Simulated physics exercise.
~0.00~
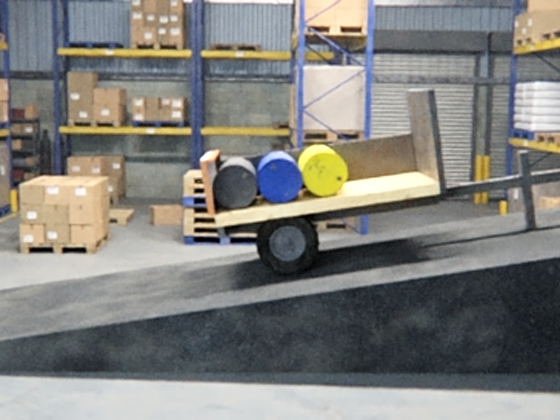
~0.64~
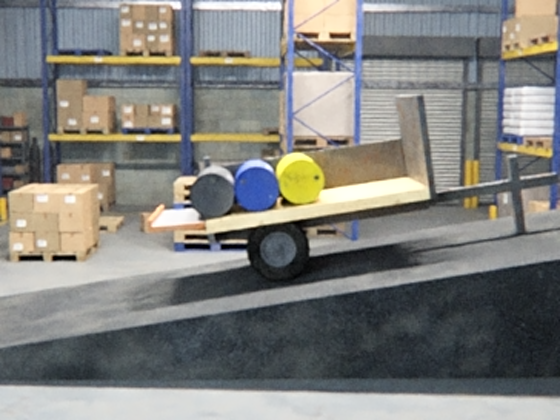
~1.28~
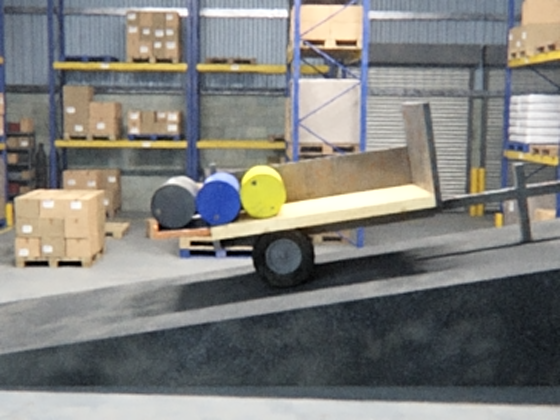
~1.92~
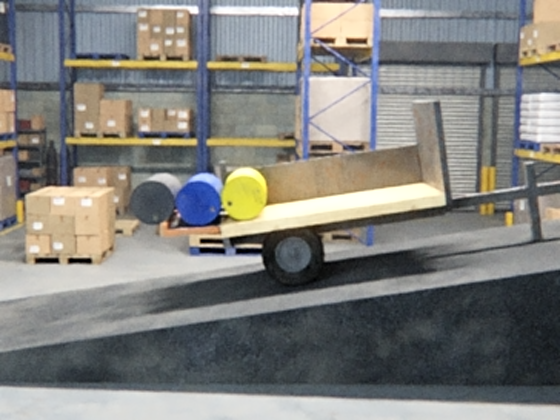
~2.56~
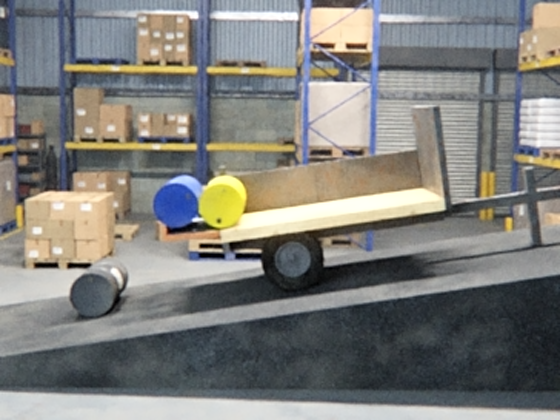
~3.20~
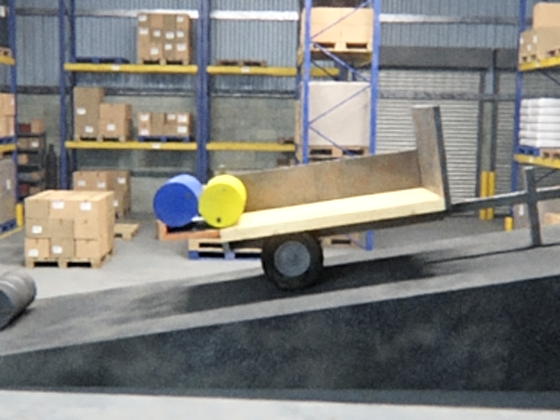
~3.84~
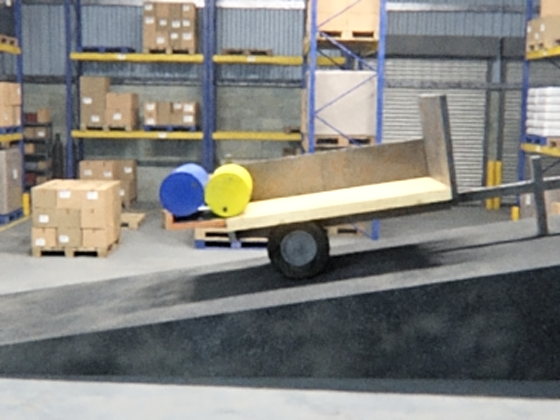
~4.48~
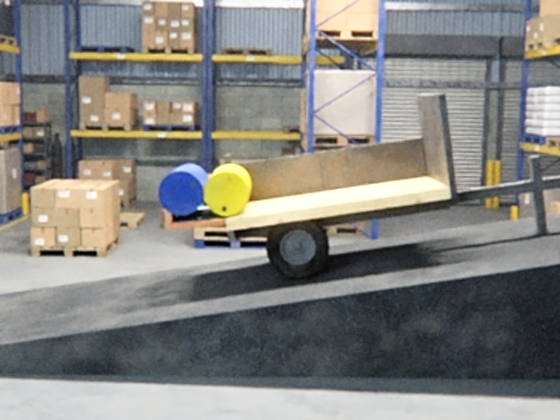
In a warehouse, a sloping trailer's tailgate drops, a black drum rolls off, and two remain.
